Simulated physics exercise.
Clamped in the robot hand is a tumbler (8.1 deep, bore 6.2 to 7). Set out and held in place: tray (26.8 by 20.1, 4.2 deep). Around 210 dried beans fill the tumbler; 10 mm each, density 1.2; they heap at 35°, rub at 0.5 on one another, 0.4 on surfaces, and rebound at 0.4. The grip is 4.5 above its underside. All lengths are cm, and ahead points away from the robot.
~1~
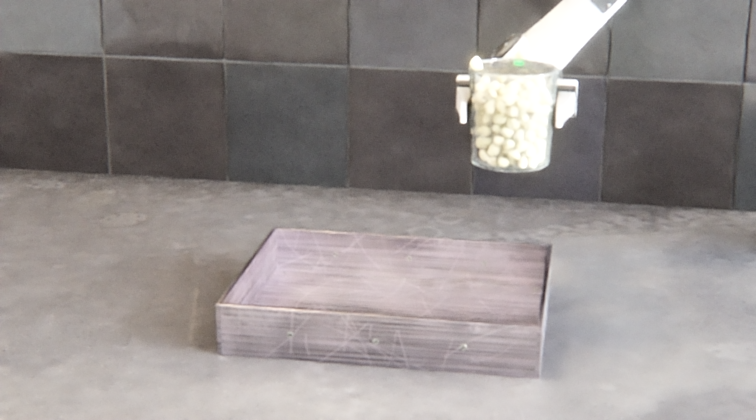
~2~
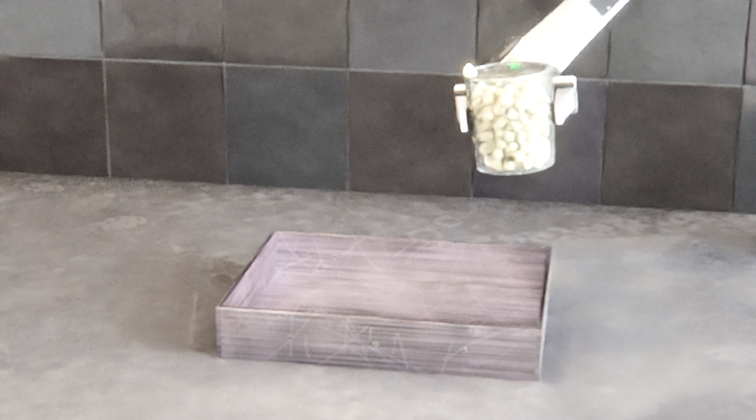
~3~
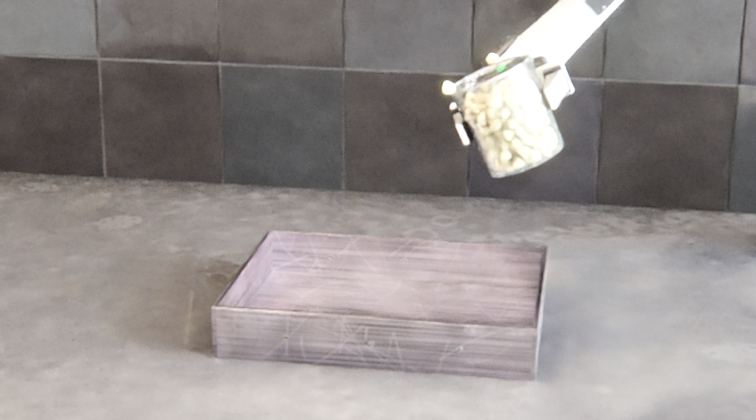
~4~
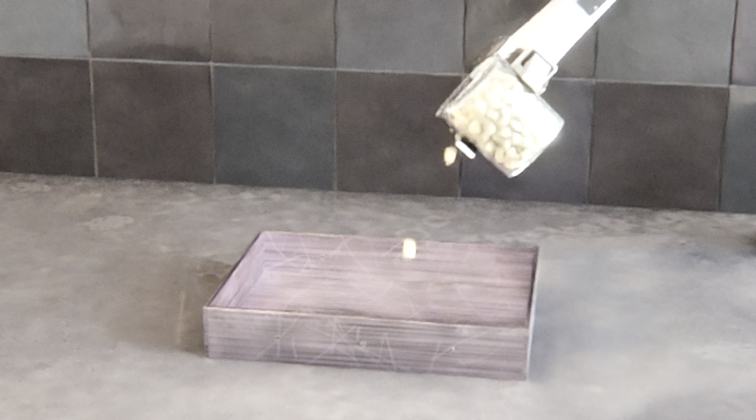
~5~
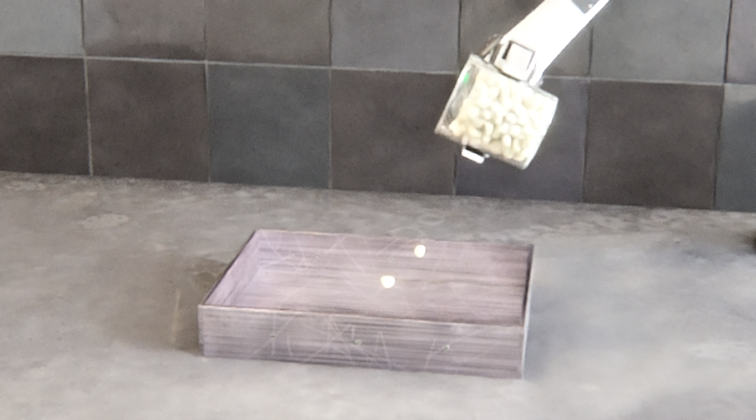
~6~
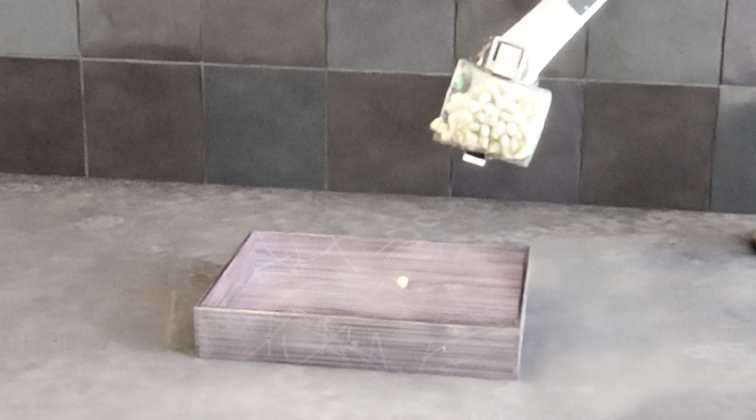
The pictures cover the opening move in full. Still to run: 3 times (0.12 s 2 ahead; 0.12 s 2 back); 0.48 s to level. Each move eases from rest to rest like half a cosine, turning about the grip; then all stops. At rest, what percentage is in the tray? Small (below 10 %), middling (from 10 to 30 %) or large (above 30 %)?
Share in the tray: Middling (from 10 to 30 %).
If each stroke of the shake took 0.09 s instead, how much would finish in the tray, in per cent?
Then about 35 per cent.
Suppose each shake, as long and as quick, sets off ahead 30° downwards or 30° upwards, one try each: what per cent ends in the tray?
About 5 and 25 per cent.
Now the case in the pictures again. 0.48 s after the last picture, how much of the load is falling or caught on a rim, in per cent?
Roughly 4 per cent.
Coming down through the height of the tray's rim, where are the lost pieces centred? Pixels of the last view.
Near (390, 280).
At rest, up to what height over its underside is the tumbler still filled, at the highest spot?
Roughly 7.5 cm.
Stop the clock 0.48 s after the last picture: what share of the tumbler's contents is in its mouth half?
About 45 per cent.
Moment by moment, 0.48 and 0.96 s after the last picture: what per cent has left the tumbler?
About 10, 20.
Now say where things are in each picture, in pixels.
The first frame shows the tumbler middle at (512, 117), level; upper third of the load around (511, 99), from x 475 to 545, top at y 55; 210 in the tumbler.
The second frame shows the tumbler middle at (512, 119), tilted 7° forward; upper third of the load around (514, 102), from x 470 to 545, top at y 55.
The third frame shows the tumbler middle at (509, 118), tilted 26° forward; upper third of the load around (511, 103), from x 450 to 550, top at y 60; 209 in the tumbler, 1 in flight or on a rim.
The fourth frame shows the tumbler middle at (503, 118), tilted 48° forward; upper third of the load around (506, 103), from x 410 to 550, top at y 80; 208 in the tumbler, 1 in the tray, 1 in flight or on a rim.
The fifth frame shows the tumbler middle at (498, 115), tilted 67° forward; upper third of the load around (501, 99), from x 385 to 545, top at y 80; 208 in the tumbler, 2 in the tray.
The sixth frame shows the tumbler middle at (494, 116), tilted 74° forward; upper third of the load around (501, 101), from x 375 to 540, top at y 85; 208 in the tumbler, 2 in the tray.
Then, 0.48 s on, tilted 74° forward, highest piece 22 above the table; 187 in the tumbler, 15 in the tray, 8 in flight or on a rim.
Then, 0.96 s on, tilted 37° forward, highest piece 22 above the table; 171 in the tumbler, 39 in the tray.
Then, 1.40 s on, level, highest piece 23 above the table; 171 in the tumbler, 39 in the tray.
Then, 2.45 s on, level, highest piece 23 above the table; 171 in the tumbler, 39 in the tray.
In the end, 171 in the tumbler, 39 in the tray. That is 19 % in the tray.
